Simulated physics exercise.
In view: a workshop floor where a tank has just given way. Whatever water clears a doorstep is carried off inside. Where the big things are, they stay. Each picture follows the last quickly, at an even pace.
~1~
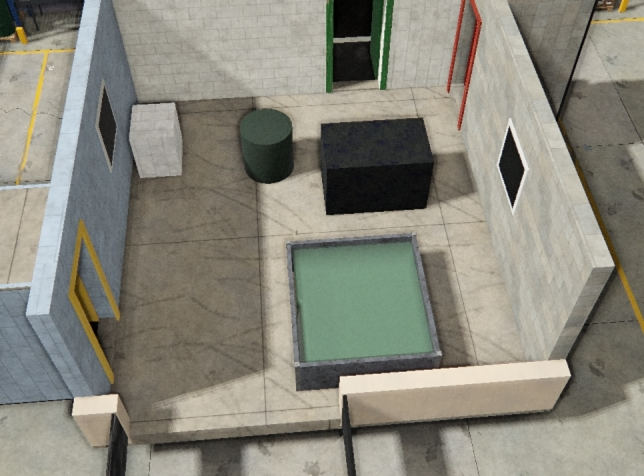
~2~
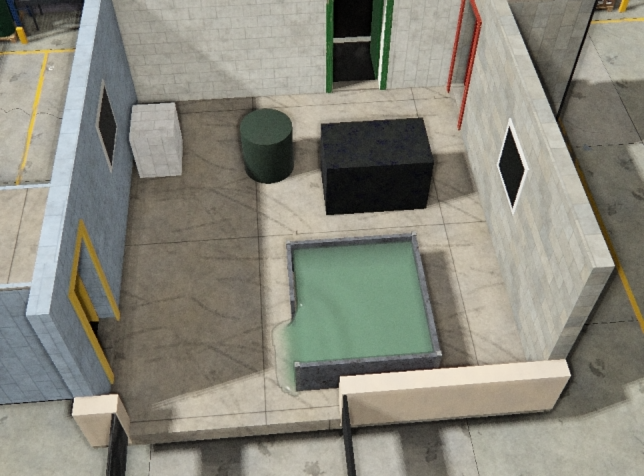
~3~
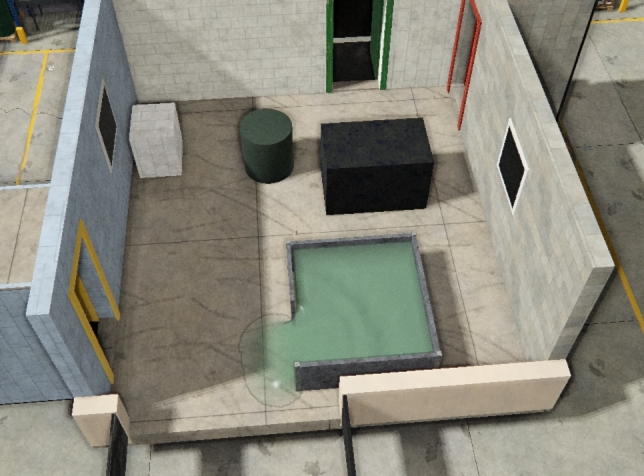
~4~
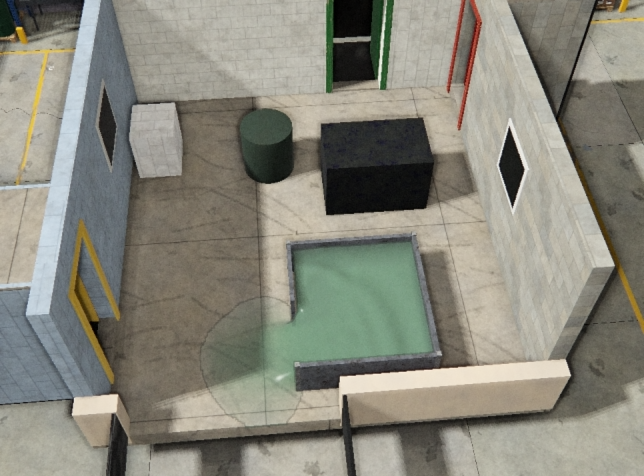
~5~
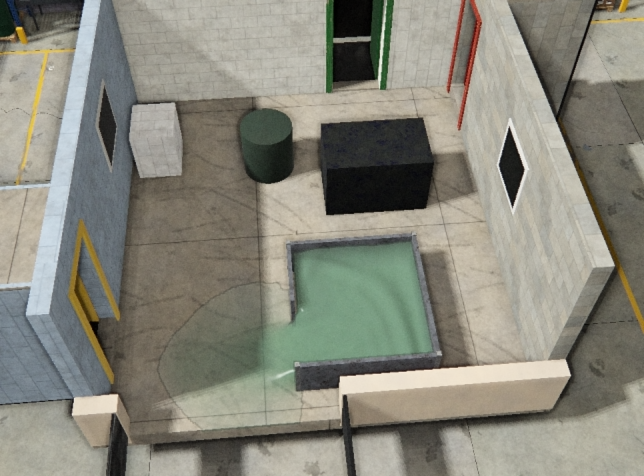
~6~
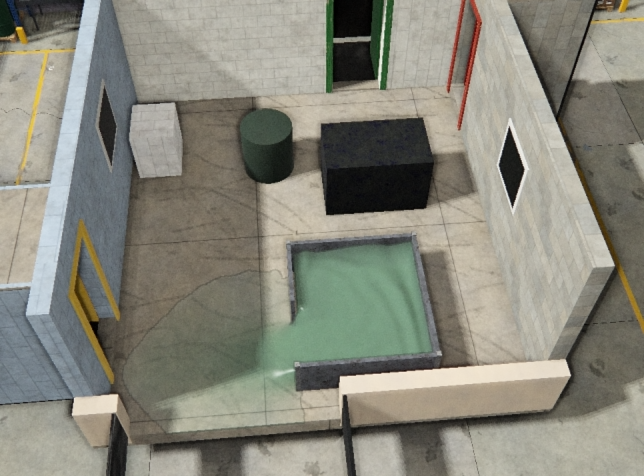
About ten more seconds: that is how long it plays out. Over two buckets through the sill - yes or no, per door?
Red door - no, yellow door - yes, green door - no.
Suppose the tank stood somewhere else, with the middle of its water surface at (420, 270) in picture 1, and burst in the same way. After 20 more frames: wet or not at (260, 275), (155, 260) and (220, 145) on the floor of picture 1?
Result: Inundated; inundated; spared.
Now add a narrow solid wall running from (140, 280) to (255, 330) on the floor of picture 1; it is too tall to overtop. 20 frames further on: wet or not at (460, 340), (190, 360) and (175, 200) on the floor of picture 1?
Untouched, soaked, soaked.
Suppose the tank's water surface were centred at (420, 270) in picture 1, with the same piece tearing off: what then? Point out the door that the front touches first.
The door in question is the yellow door.
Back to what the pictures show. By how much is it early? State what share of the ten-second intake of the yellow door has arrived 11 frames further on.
Some 50 in a hundred.
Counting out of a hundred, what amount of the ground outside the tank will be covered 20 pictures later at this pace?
I'd guess some 30 per cent.
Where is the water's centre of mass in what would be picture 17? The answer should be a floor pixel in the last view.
Close to pixel (299, 328).
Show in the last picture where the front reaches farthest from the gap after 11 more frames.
I'd put it around (131, 189).
A moment on, water covers 20 % of the floor; the red door not reached, the yellow door over two buckets in, the green door not reached.
Next, water covers 20 % of the floor; the red door not reached, the yellow door far over two buckets in, the green door not reached.
Then, water covers 30 % of the floor; the red door not reached, the yellow door far over two buckets in, the green door not reached.
Later, water covers 45 % of the floor; the red door not reached, the yellow door far over two buckets in, the green door not reached.
In the end, water covers 75 % of the floor; the red door wet at the sill, nothing in, the yellow door far over two buckets in, the green door wet at the sill, nothing in.
